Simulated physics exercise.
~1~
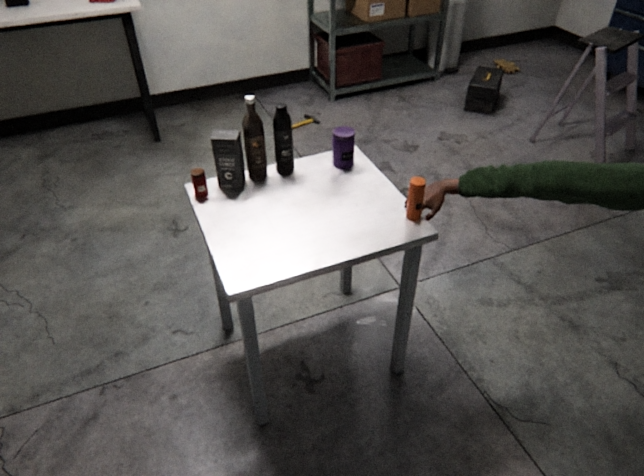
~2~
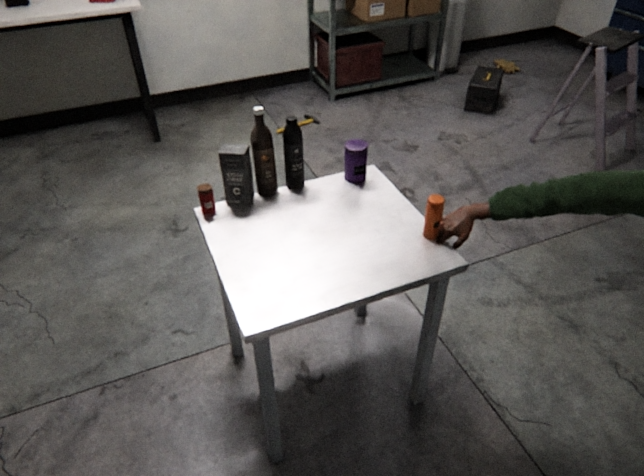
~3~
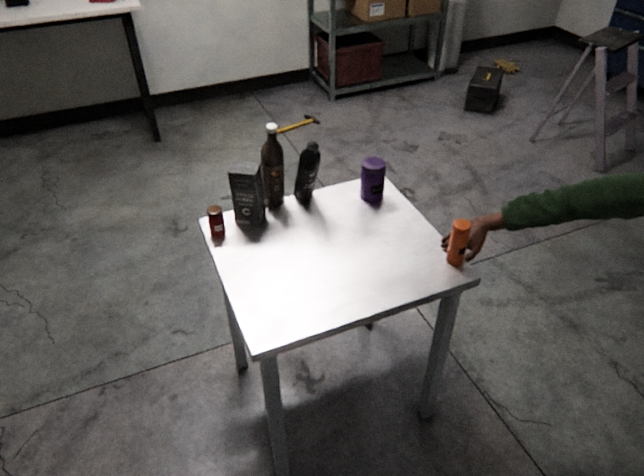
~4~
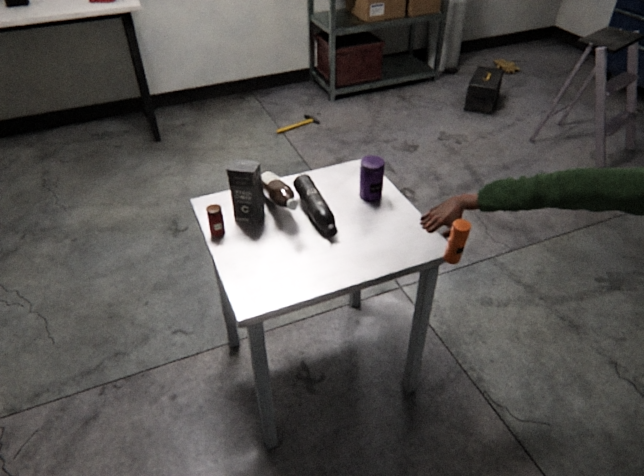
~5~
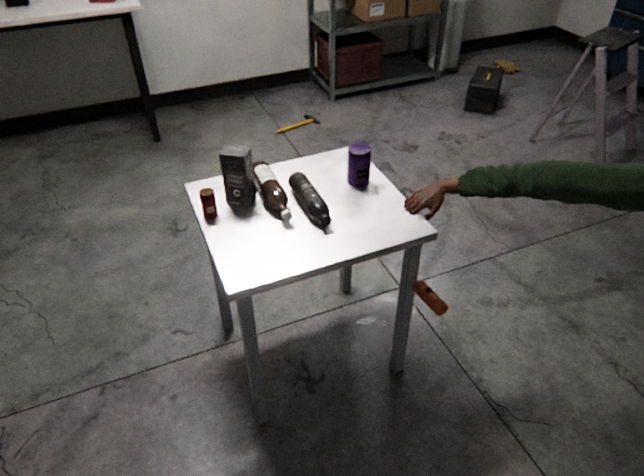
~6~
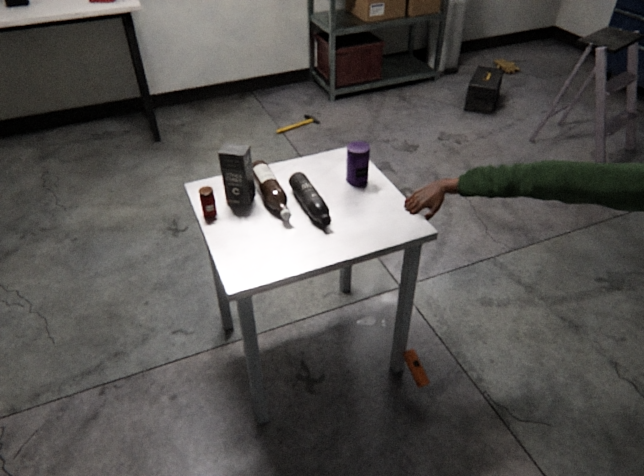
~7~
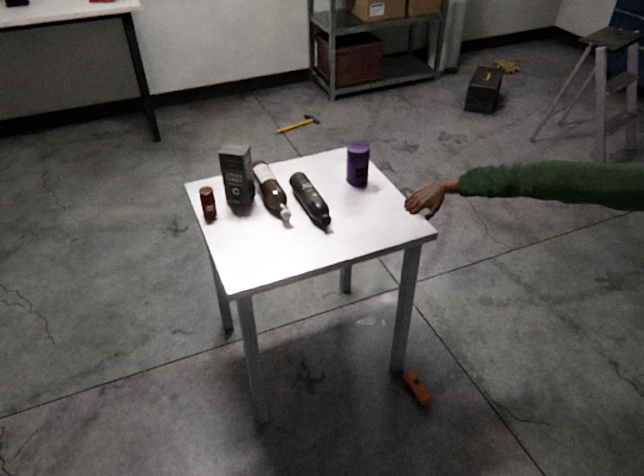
A small white table slid toward the viewer and back with a green-sleeved hand at its right corner, toppling two dark bottles onto their sides and dropping an orange container to the floor, while the purple jar, red container and grey carton stayed upright.
